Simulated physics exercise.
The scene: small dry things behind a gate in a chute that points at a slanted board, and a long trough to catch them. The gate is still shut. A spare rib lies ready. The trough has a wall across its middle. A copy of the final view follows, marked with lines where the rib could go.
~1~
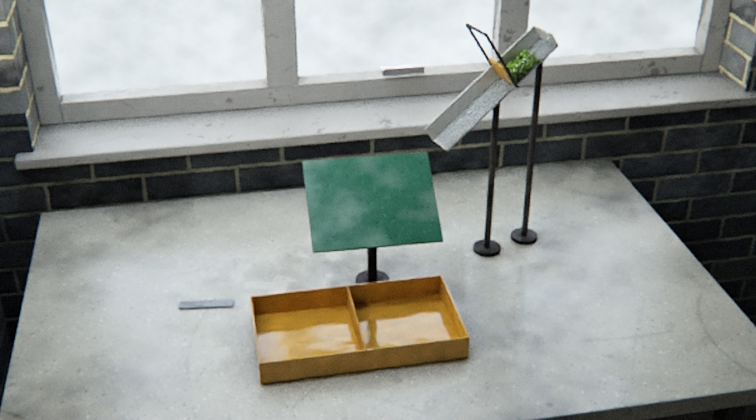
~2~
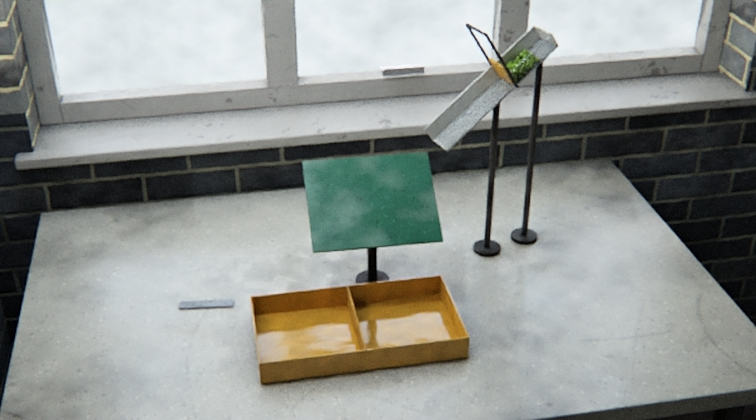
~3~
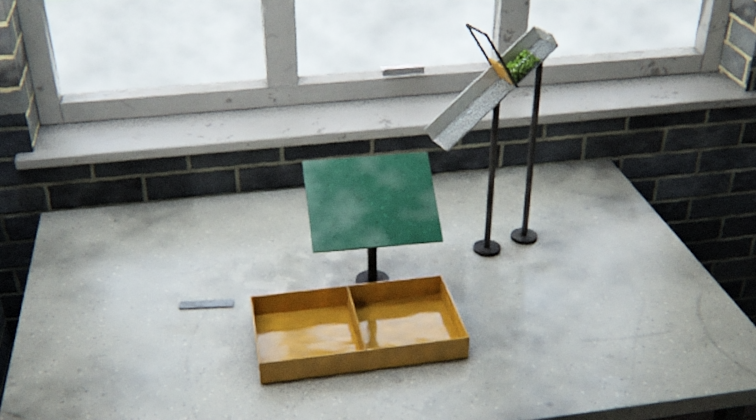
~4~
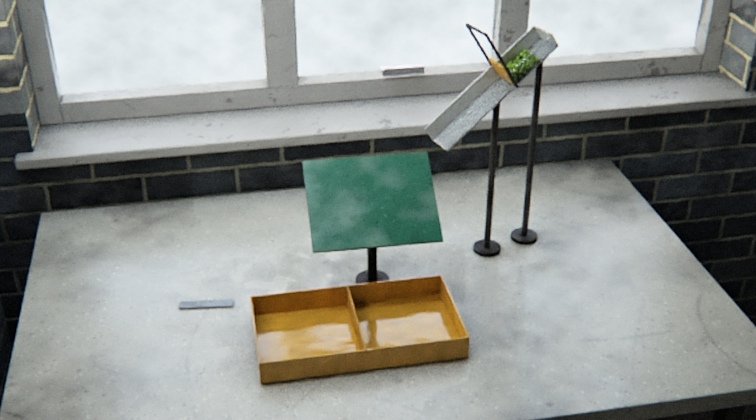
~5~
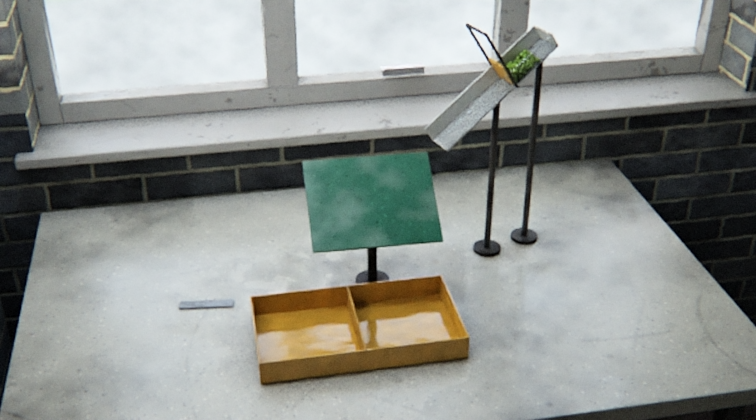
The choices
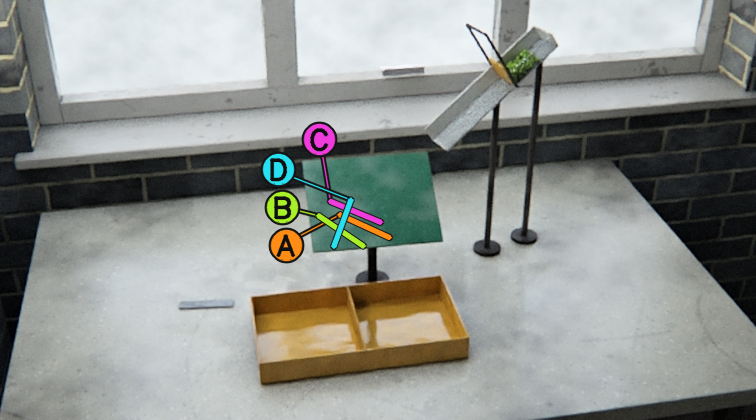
On a pale worktop by a window, green bits sat behind a gate in a raised, slanted chute, near a tilted green board and a divided yellow-brown trough, and nothing moved.
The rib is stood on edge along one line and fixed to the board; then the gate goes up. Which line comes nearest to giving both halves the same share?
I would pick line D.
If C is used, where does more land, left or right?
More lands on the right.
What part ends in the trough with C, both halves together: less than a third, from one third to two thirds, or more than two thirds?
Line C gives more than two thirds.
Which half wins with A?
More lands on the right.
On the marked copy, line A from (339, 214) to (389, 237); line B from (318, 215) to (363, 245); line C from (330, 201) to (380, 222); line D from (350, 199) to (333, 246).
For line A, of what is caught, none in the left half, all in the right.
For line B, of what is caught, a small part in the left half, nearly all in the right.
For line C, of what is caught, a stray few in the left half, nearly all in the right.
For line D, of what is caught, about half in the left half, about half in the right.
